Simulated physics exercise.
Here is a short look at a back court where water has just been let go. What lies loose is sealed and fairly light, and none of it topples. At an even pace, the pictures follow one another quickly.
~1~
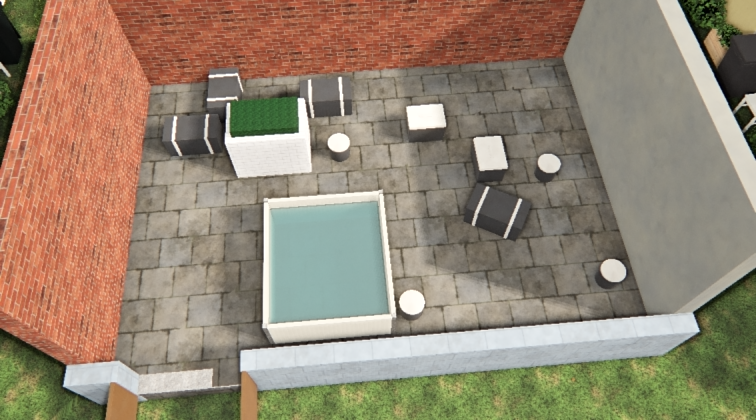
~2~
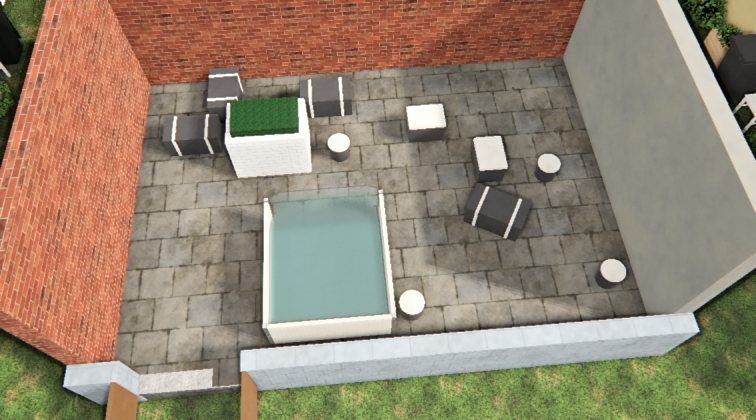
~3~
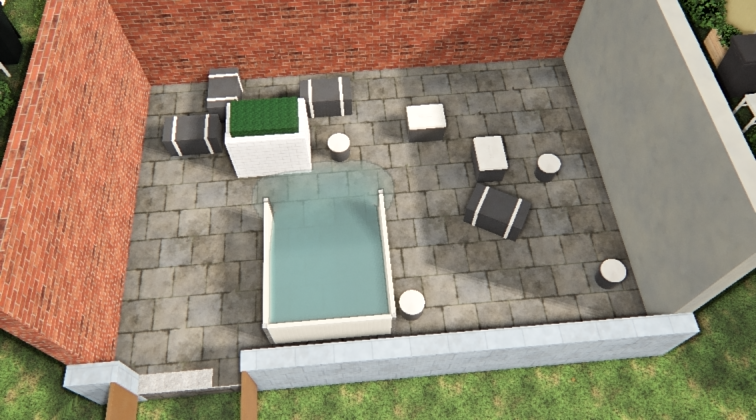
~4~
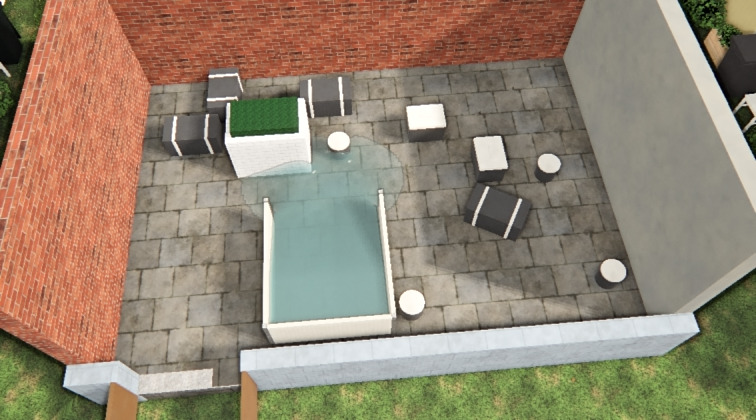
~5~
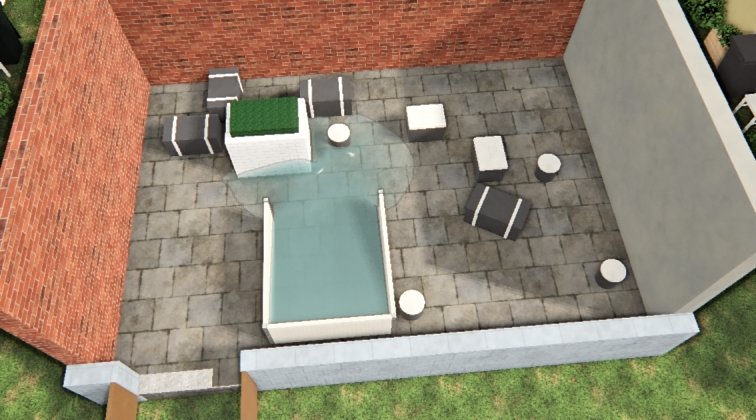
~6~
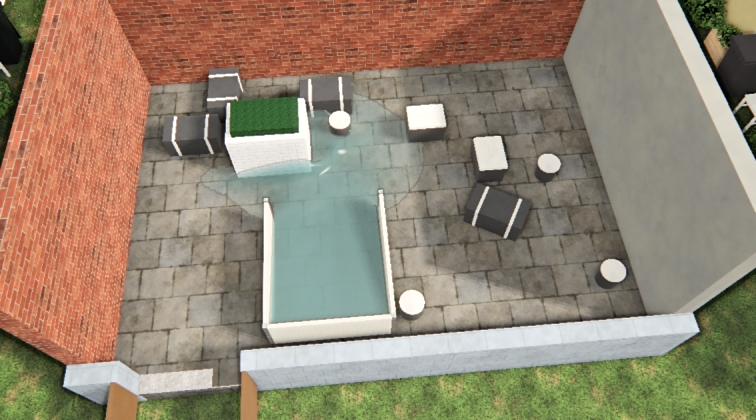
In a paved back court with brick walls, a pool of water stands in a white-sided enclosure until its far side opens. Water spreads over the paving and around the white block with the green top, then pushes one white-topped pail a short way toward the back wall, near a strapped trunk.
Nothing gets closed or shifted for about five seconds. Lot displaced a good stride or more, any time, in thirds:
1/3 to 2/3.
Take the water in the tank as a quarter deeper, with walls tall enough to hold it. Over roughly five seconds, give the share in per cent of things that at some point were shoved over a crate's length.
Something like 50 in a hundred of them.
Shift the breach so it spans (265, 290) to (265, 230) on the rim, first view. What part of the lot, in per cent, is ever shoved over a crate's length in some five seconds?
I'd guess around 20 percent of them.
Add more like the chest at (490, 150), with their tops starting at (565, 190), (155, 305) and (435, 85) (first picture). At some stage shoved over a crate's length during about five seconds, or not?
Taking them one at a time: Falls short; goes the distance; goes the distance.
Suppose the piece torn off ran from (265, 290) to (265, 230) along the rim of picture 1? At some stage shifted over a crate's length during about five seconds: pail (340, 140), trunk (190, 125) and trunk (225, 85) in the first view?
Fell short, went past that, went past that.
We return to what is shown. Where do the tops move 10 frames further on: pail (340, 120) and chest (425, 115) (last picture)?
Estimate: First at (363, 82), second at (465, 80), approximately.
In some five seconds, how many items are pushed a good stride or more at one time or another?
5.
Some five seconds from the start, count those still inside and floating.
4.
A moment on, 1 of 10 are well off their spots; 0 afloat.
Next, 2 of 10 are well off their spots; 2 afloat.
Later, 4 of 10 are well off their spots; 4 afloat.
In the end, 5 of 10 are well off their spots, and 5 have been at some point; 4 afloat.
